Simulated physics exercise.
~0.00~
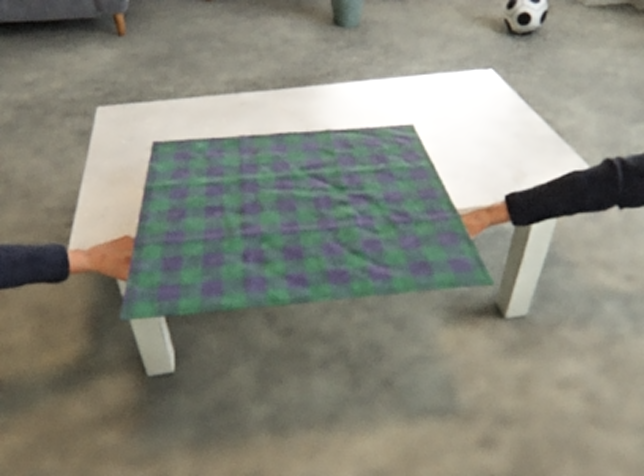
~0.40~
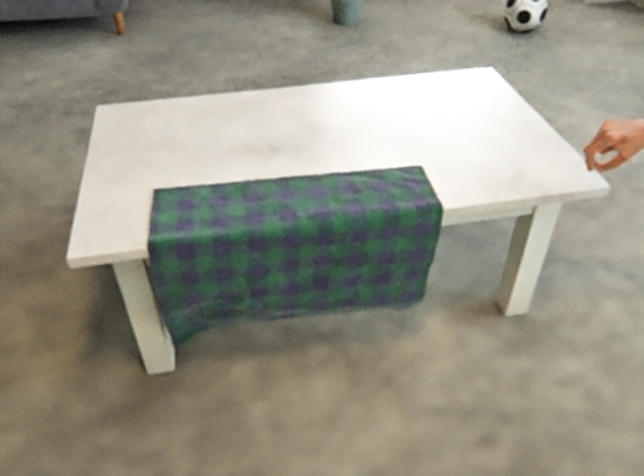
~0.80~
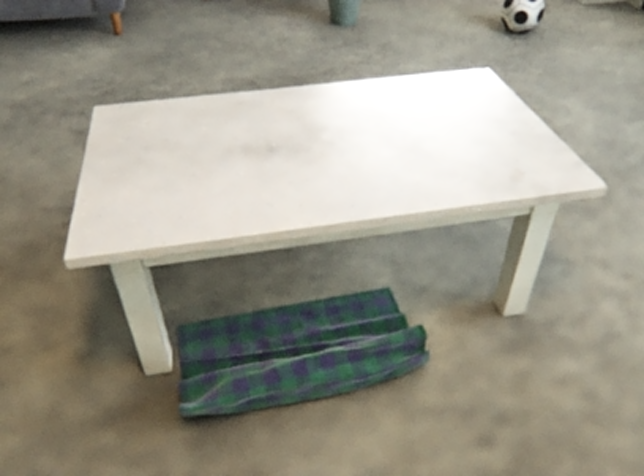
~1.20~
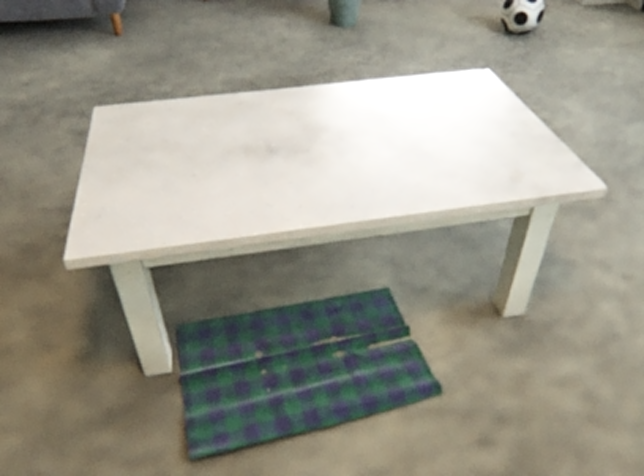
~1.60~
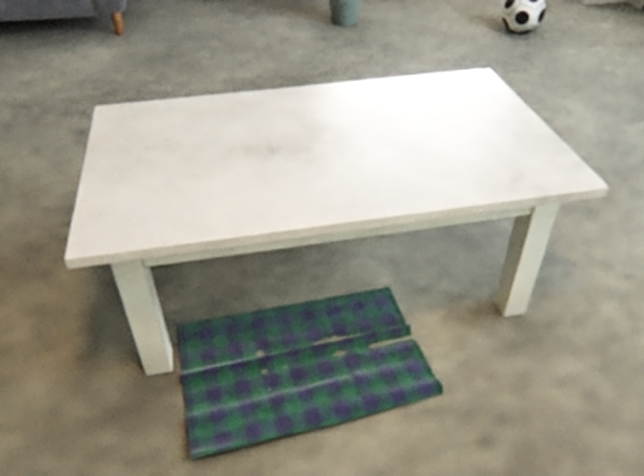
A green and purple checked cloth was held by two hands over the front of a low white table and let go, then drooped over the edge, slid off and crumpled onto the floor, where it settled nearly flat and lay still.
